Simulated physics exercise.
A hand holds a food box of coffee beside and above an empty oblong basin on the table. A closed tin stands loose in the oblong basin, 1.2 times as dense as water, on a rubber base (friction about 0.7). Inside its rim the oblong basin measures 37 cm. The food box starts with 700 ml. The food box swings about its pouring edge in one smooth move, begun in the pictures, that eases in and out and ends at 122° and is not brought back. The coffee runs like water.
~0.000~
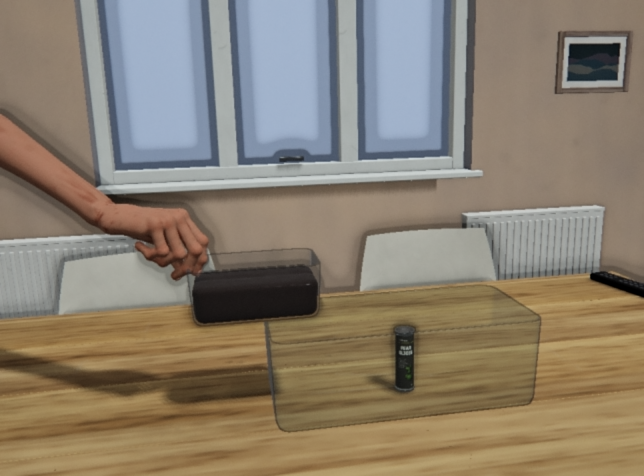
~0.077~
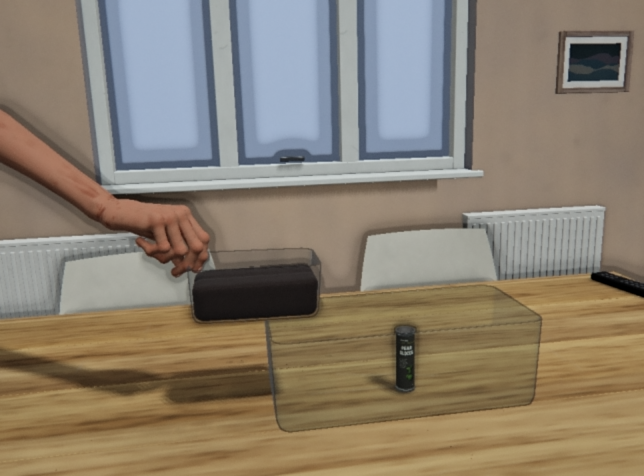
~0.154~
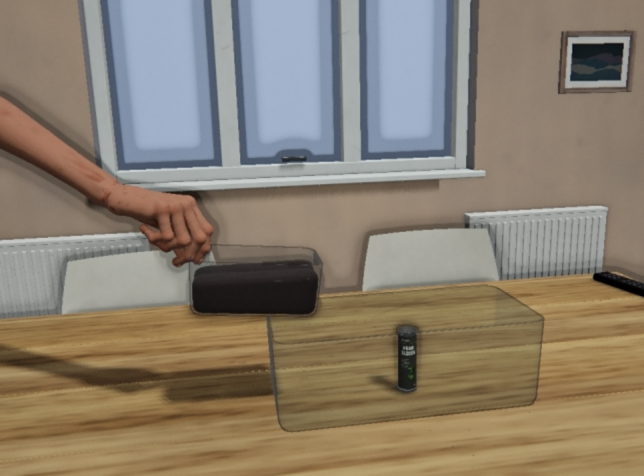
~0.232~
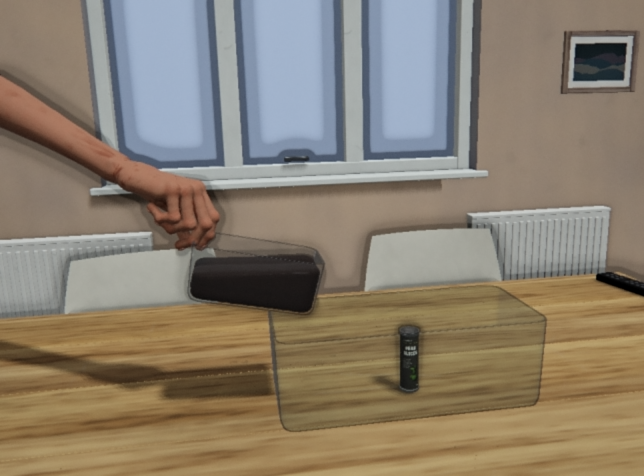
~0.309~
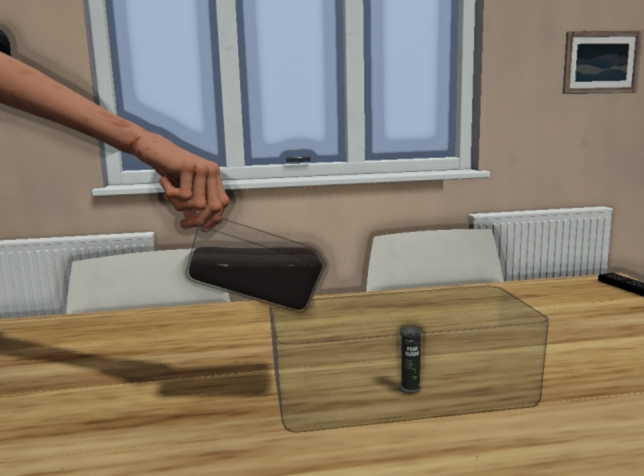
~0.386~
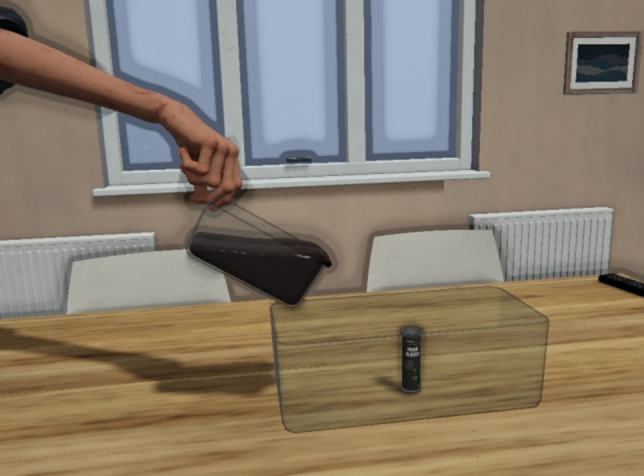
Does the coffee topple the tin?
The tin falls.
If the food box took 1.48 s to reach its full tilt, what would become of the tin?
The tin falls.
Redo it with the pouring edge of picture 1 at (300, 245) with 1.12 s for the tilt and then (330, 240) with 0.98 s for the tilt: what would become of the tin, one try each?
First it falls; then it remains upright.
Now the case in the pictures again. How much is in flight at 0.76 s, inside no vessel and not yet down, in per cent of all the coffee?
Near 36 in a hundred.
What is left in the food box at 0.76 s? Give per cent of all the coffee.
About 18 per cent.
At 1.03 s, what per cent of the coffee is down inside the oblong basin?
Some 94 per cent.
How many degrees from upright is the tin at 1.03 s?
It is at some 90°.
Then, 0.76 s in, the tilt is 93° and 18 per cent is still to pour; the tin stands where it began.
Then, 1.03 s in, the tilt is 120° and 1 per cent is still to pour; the tin lies on its side.
Then, 1.31 s in, the tilt is 122° and 0 per cent is still to pour; the tin lies on its side.
Then, 1.62 s in, the tilt is 122° and 0 per cent is still to pour; the tin lies on its side.
Finally, the tin lies on its side.
